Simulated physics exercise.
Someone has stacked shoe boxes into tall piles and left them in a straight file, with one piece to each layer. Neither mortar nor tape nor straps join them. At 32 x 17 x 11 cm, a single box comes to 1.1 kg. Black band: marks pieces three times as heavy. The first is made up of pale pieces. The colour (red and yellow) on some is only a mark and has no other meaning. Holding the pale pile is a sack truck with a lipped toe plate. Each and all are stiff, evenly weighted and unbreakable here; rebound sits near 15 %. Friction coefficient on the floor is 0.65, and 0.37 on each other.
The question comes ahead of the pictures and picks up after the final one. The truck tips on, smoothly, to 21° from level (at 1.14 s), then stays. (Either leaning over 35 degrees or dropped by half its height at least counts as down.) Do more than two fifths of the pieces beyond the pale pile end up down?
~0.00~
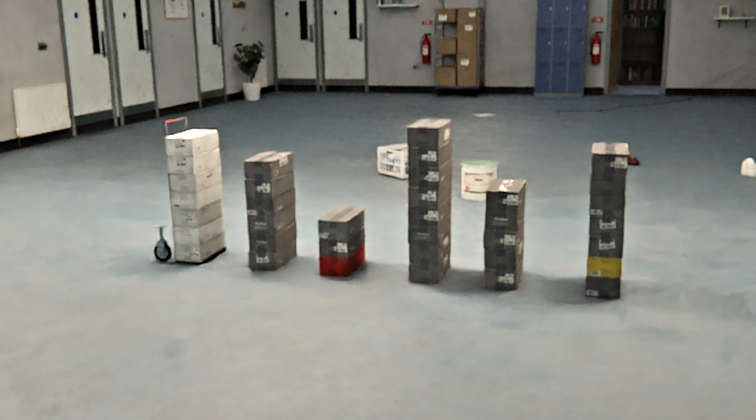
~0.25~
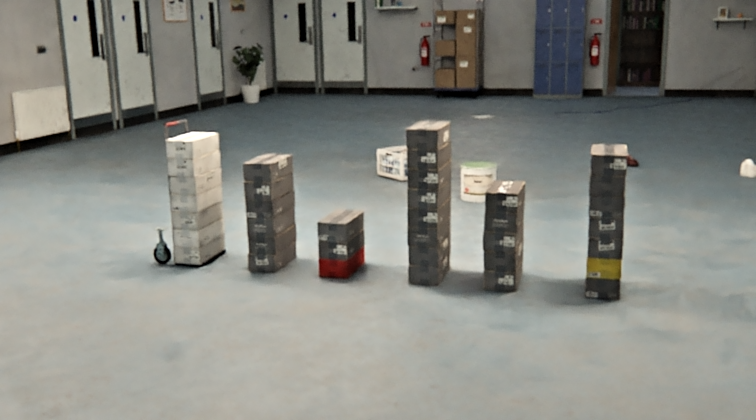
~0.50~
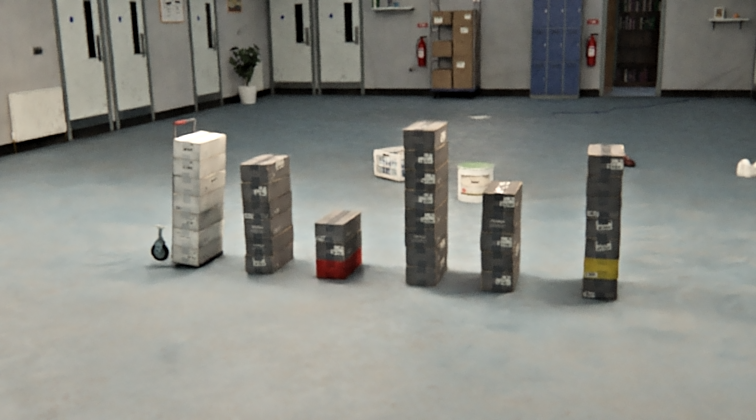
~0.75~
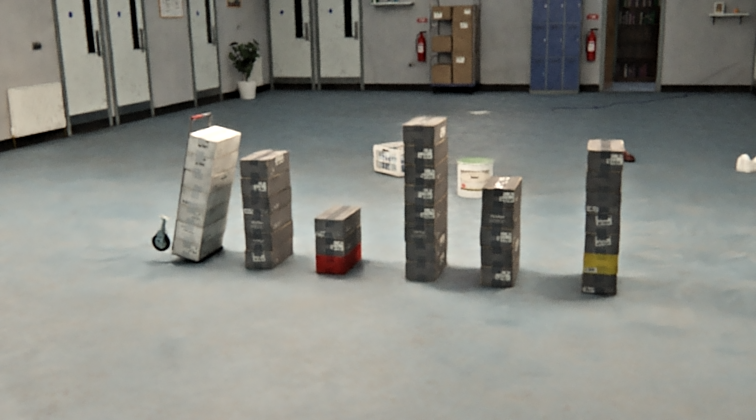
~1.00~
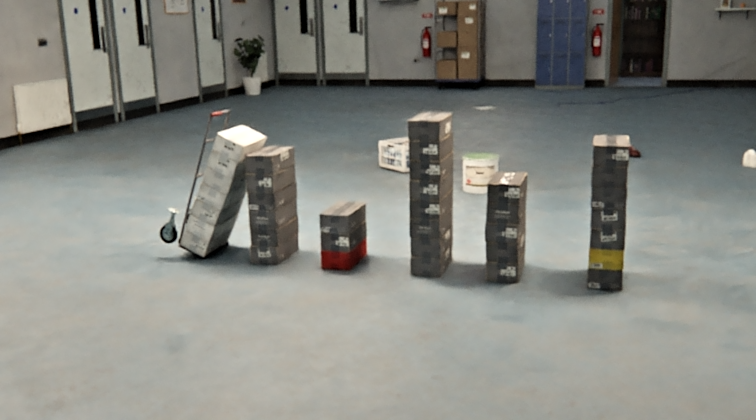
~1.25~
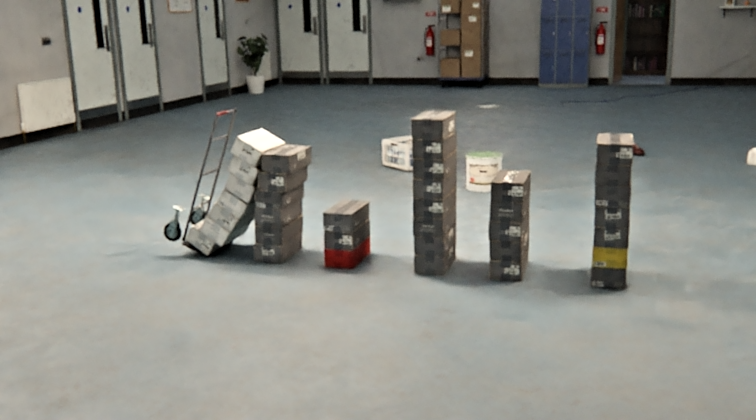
No: The fraction that goes down undershoots two fifths.
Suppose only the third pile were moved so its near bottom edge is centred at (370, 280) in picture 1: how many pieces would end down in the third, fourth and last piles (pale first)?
Pile tally - third: 0, fourth: 0, last: 0.
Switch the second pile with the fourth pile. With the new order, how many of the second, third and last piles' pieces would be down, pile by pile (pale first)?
Down tally in the new order: Second = 8, third = 2, last = 7.
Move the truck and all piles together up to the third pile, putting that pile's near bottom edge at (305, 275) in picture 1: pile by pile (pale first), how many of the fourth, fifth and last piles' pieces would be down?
Fourth 0, fifth 0, last 0.
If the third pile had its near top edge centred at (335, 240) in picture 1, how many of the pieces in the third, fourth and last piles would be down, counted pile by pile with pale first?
You'd get third 1, fourth 0 and last 0.
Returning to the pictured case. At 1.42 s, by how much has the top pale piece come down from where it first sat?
10 cm lower.
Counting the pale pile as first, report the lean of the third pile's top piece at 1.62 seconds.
About 0°.
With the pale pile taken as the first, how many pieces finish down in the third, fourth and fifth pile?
For the third pile 1, for the fourth pile 0, for the fifth pile 0.
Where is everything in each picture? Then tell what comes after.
In the first picture (we follow the side turned to the camera), truck frame 0° forward; red box (333, 267); yellow box (604, 268); no other piece has moved.
In the second picture, truck frame 1° forward; yellow box (604, 269).
In the third picture, truck frame 6° forward, top of the pale pile leaning 6°; red box (330, 270); no other piece has moved.
In the fourth picture, truck frame (188, 146) 14° forward, top of the pale pile leaning 14°; red box (330, 265); no other piece has moved.
In the fifth picture, truck frame (205, 142) 20° forward, top of the pale pile leaning 24°; yellow box (606, 260); no other piece has moved.
In the sixth picture, truck frame (210, 141) 21° forward, top of the pale pile leaning 29°; yellow box (610, 258); red box (339, 259); 4 stirred so far.
Around 1.42 s, 7 of the pale pile down; none of the 29 other boxes down, 6 disturbed.
Around 1.62 s, 7 of the pale pile down; 2 of the 29 other boxes down.
Around 1.88 s, 7 of the pale pile down; 6 of the 29 other boxes down; red box displaced 14 mm.
Finally (2.5 s), 7 of the pale pile down; 7 of the 29 other boxes down; yellow box unmoved; red box displaced 14 mm. That is 24 per cent. Seen by the last camera, middles, yellow box near (611, 249), red box near (350, 251).
